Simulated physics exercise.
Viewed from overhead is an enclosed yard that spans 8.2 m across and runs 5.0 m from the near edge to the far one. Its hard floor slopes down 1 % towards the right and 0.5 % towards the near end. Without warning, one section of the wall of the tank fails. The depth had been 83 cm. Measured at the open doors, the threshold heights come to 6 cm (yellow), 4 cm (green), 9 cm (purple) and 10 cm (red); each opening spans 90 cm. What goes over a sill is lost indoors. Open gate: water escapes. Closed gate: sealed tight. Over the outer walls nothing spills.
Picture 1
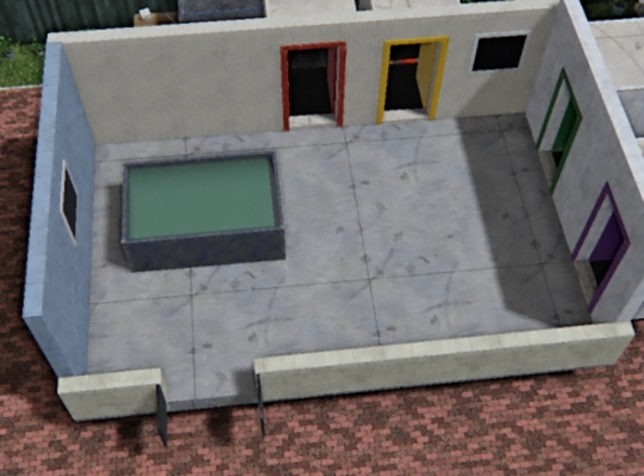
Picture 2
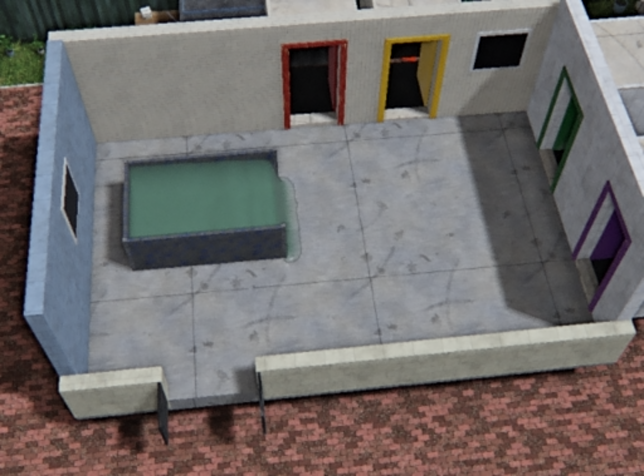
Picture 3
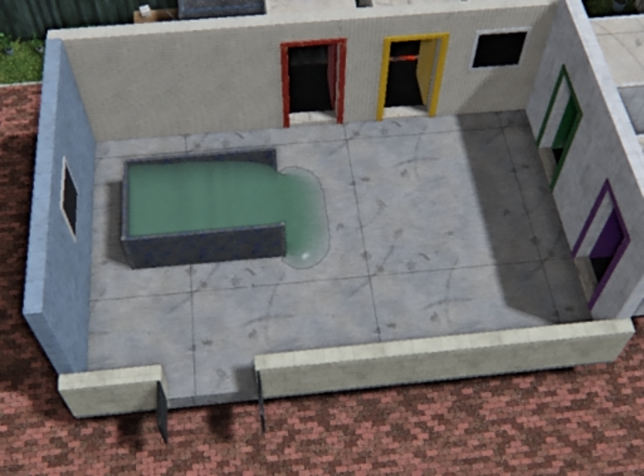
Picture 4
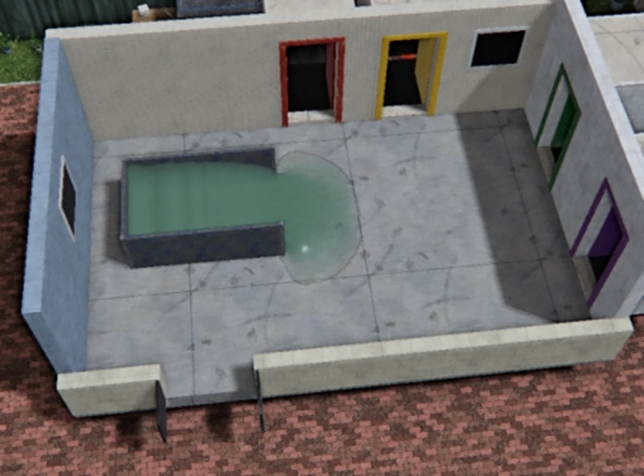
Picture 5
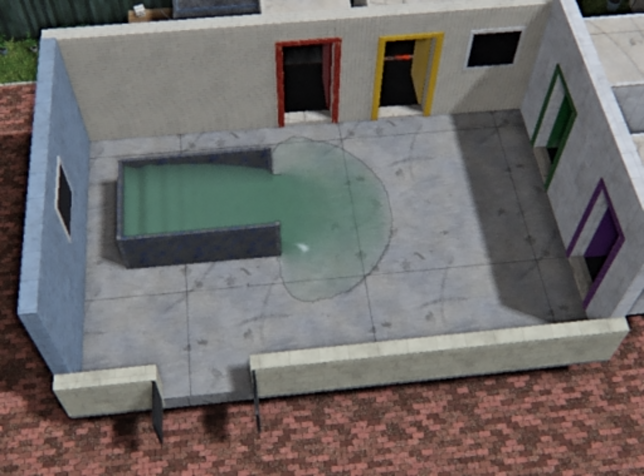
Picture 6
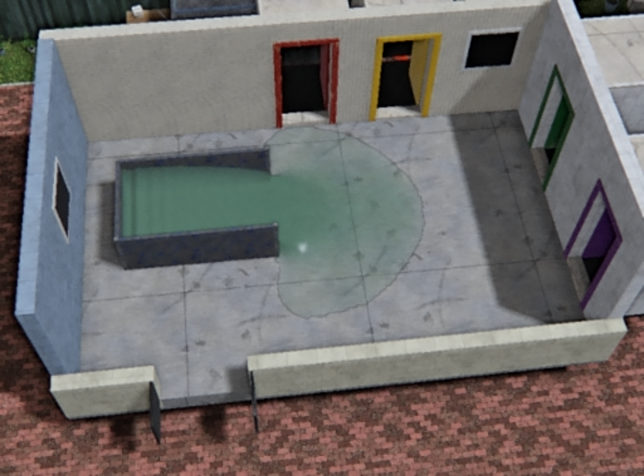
A walled yard holds a tank whose right side opens, and green water spreads rightward across the floor.
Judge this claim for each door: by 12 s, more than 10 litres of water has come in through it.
Verdicts: The yellow door, true; the green door, true; the purple door, true; the red door, false.
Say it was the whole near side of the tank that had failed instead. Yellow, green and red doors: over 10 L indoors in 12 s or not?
Then: Yellow under, green over, red not over.
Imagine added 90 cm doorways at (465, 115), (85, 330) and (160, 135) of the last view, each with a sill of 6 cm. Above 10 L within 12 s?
In sequence the answers are more than that, less than that and less than that.
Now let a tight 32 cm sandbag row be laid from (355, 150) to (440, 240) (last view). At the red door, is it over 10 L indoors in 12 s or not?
After that, red comes out too high.
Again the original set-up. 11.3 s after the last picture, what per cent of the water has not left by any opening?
That would be close to 68 per cent.
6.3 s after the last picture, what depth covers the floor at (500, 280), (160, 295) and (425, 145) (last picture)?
Depth readings in turn - 10, 0, 10 cm.
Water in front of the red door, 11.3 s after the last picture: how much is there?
About 4.5 cm deep.
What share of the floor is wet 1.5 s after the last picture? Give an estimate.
Wet share: Near 60 percent.
Then, 0.7 s after the last picture water covers 50 % of the floor and is deepest (34 cm) near (283, 230); yellow door 10 cm at the sill, 0 L in, green door 6 cm at the sill, 1 L in, purple door not reached, red door 10 cm at the sill, 0 L in.
Then, 1.5 s after the last picture water covers 60 % of the floor and is deepest (43 cm) near (516, 124); yellow door 14 cm at the sill, 14 L in, green door 15 cm at the sill, 82 L in, purple door 23 cm at the sill, 15 L in, red door 5 cm at the sill, 0 L in.
Then, 2.8 s after the last picture water covers 60 % of the floor and is deepest (32 cm) near (518, 131); yellow door 10 cm at the sill, 43 L in, green door 24 cm at the sill, 283 L in, purple door 24 cm at the sill, 111 L in, red door 4 cm at the sill, 1 L in.
Then, 6.3 s after the last picture water covers 65 % of the floor and is deepest (16 cm) near (574, 343); yellow door 11 cm at the sill, 63 L in, green door 12 cm at the sill, 512 L in, purple door 13 cm at the sill, 229 L in, red door 1 cm at the sill, 1 L in.
Then, 11.3 s after the last picture water covers 95 % of the floor and is deepest (11 cm) near (585, 342); yellow door 6 cm at the sill, 87 L in, green door 10 cm at the sill, 627 L in, purple door 9 cm at the sill, 238 L in, red door 5 cm at the sill, 1 L in.
